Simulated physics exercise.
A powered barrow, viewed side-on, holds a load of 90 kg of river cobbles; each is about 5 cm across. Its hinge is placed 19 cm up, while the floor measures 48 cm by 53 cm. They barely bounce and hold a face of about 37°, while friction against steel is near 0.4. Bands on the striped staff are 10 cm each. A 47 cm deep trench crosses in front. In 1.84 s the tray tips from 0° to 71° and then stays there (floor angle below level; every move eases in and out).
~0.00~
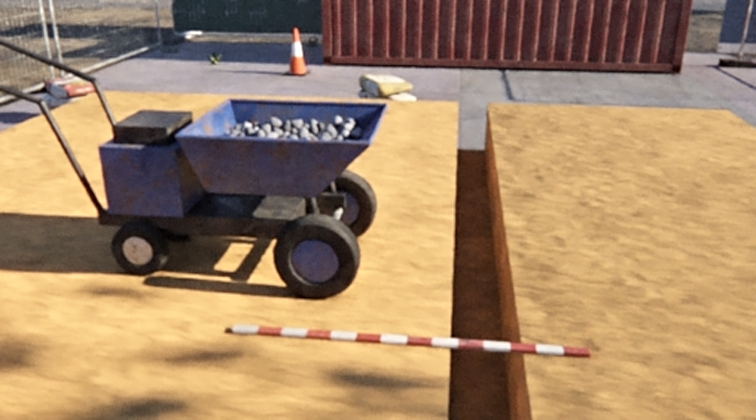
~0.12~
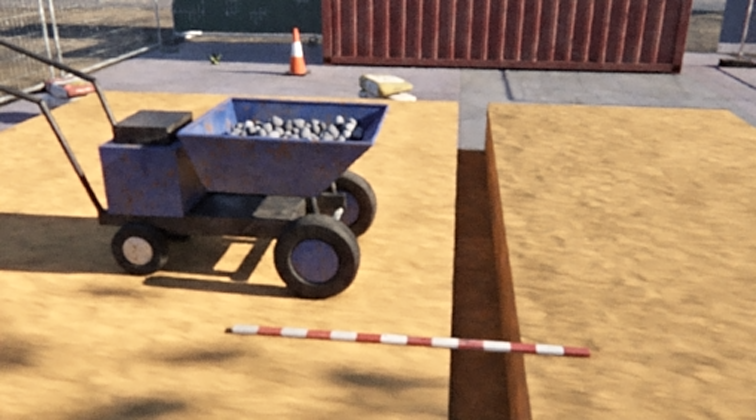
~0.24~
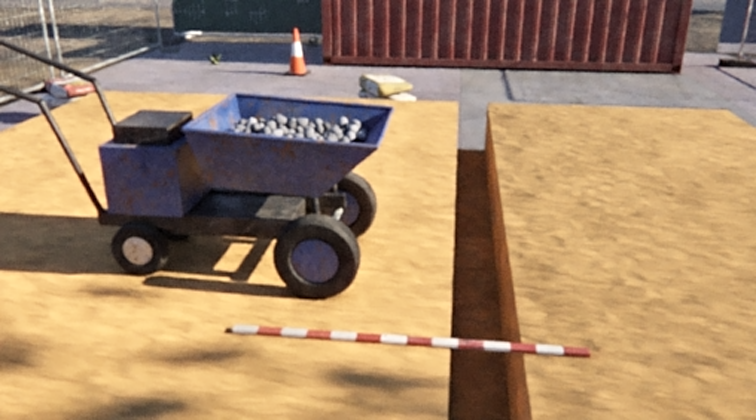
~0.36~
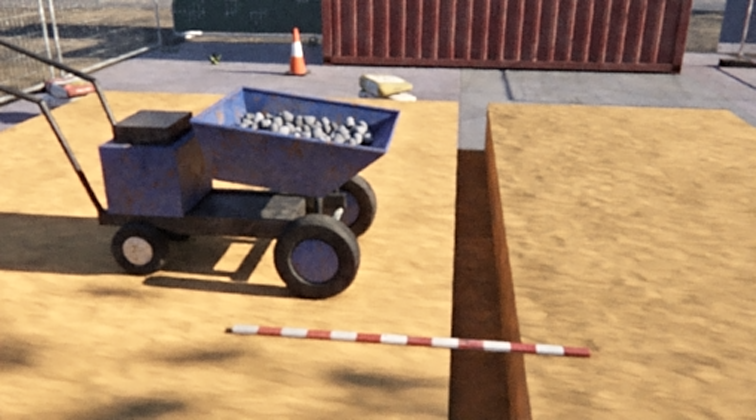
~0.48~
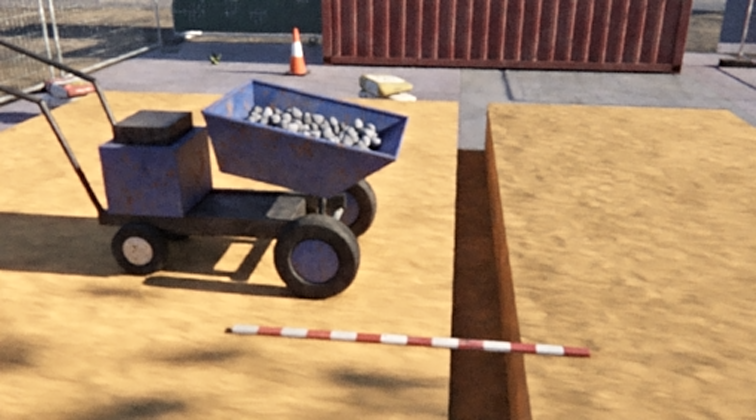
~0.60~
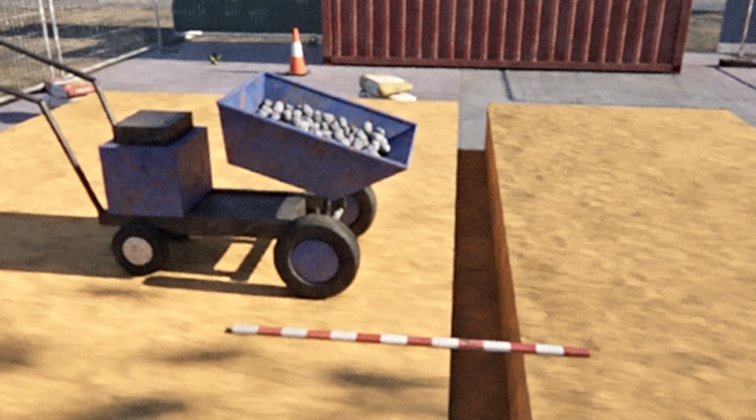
The blue tray of a powered barrow, loaded with grey cobbles, started out level, then its back end rose and it tilted forward to the right, while the wheels stayed still beside a trench.
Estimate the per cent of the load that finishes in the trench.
Roughly 99 percent.
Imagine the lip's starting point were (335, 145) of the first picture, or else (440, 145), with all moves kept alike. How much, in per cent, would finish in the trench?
Roughly 80 in a hundred from the first, 15 in a hundred from the second.
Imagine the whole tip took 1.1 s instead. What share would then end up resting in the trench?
Roughly 95 per cent.
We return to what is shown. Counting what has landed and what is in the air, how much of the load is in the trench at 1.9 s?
By that point it's something like 70 in a hundred.
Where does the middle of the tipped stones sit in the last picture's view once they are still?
Roughly (481, 344), I'd say.
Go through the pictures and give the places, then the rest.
In the first frame, lip at (370, 144), floor tilted 0°, highest stones at (323, 128).
In the second frame, the tray is at 1°, its lip at (372, 145); the top of the load is at (319, 127); the stones move at 0.1 m/s on average.
In the third frame, the tray is at 3°, its lip at (377, 148); the top of the load is at (301, 127); the stones move at 0.2 m/s on average.
In the fourth frame, lip at (386, 153), floor tilted 7°, highest stones at (264, 122); the stones move at 0.3 m/s on average.
In the fifth frame, lip at (396, 160), floor tilted 12°, highest stones at (269, 118); the stones move at 0.4 m/s on average.
In the sixth frame, lip at (407, 169), floor tilted 18°, highest stones at (273, 111); the stones move at 0.4 m/s on average.
After 1.4 s the floor is at 60°; 100 % in the tray; the foremost stones are at (459, 220).
After 1.9 s the floor is at 71°; 31 % in the tray, 68 % in the trench, 1 % past the trench; the foremost stones are at (517, 306).
After 2.3 s the floor is at 71°; 5 % in the tray, 93 % in the trench, 1 % past the trench; the foremost stones are at (535, 291).
After 4.2 s the floor is at 71°; 0 % in the tray, 99 % in the trench, 1 % past the trench; the foremost stones are at (539, 293).
